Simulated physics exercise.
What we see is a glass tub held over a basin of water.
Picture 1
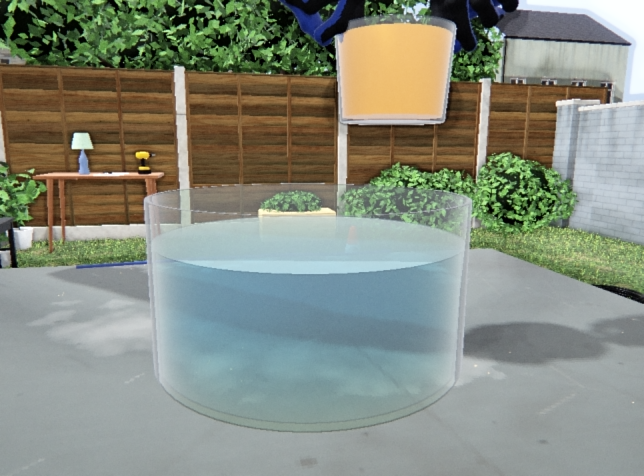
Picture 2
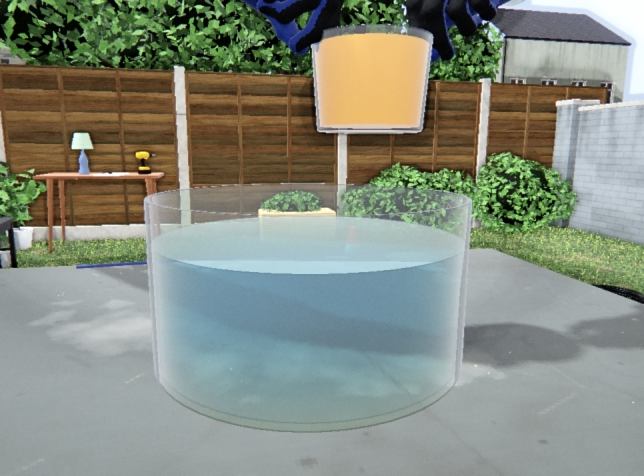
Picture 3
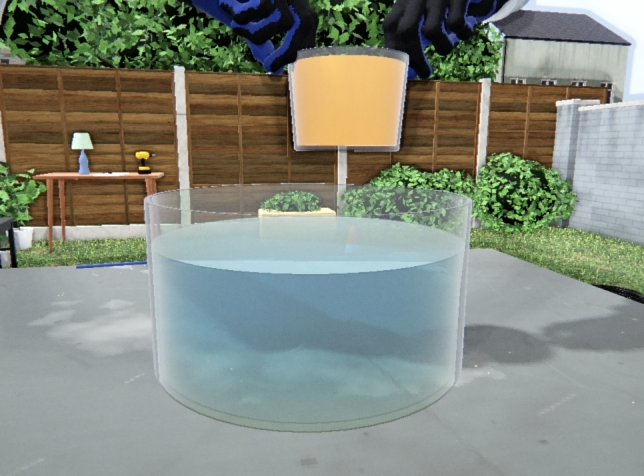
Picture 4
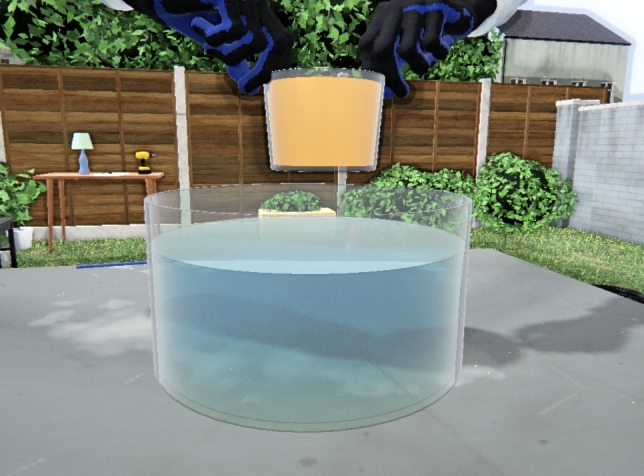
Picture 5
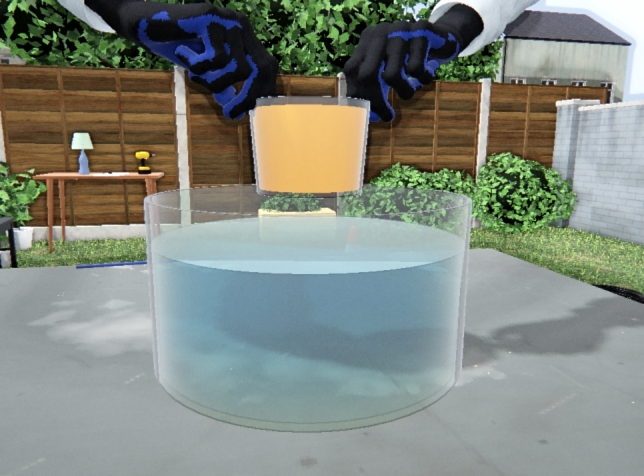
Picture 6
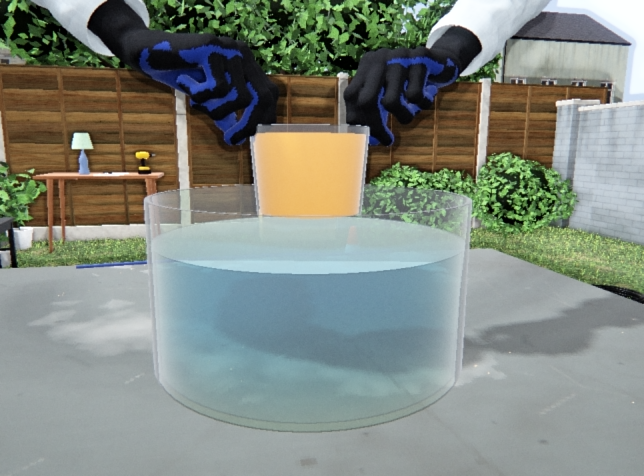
A glass tub nearly full of orange liquid, gripped by hands in black and blue gloves, starts above the right side of a wide, clear basin of water in a fenced garden. The hands carry it left and downward, then lower it almost straight down until it is just over the water's surface.
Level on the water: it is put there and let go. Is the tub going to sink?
Yes, it goes down.
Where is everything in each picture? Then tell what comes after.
The first frame shows tub (393, 74) nearly full; above the basin.
The second frame shows tub nearly full, surface at (371, 48); coming down.
The third frame shows tub (347, 102) nearly full; lower.
The fourth frame shows tub nearly full, surface at (324, 87); lower still.
The fifth frame shows tub (310, 146) nearly full; close to the surface.
The sixth frame shows tub nearly full, surface at (310, 136); just over the surface.
Soon after, the tub dips into the water.
Later, water pours in over its rim.
In the end, the tub lies on the bottom.
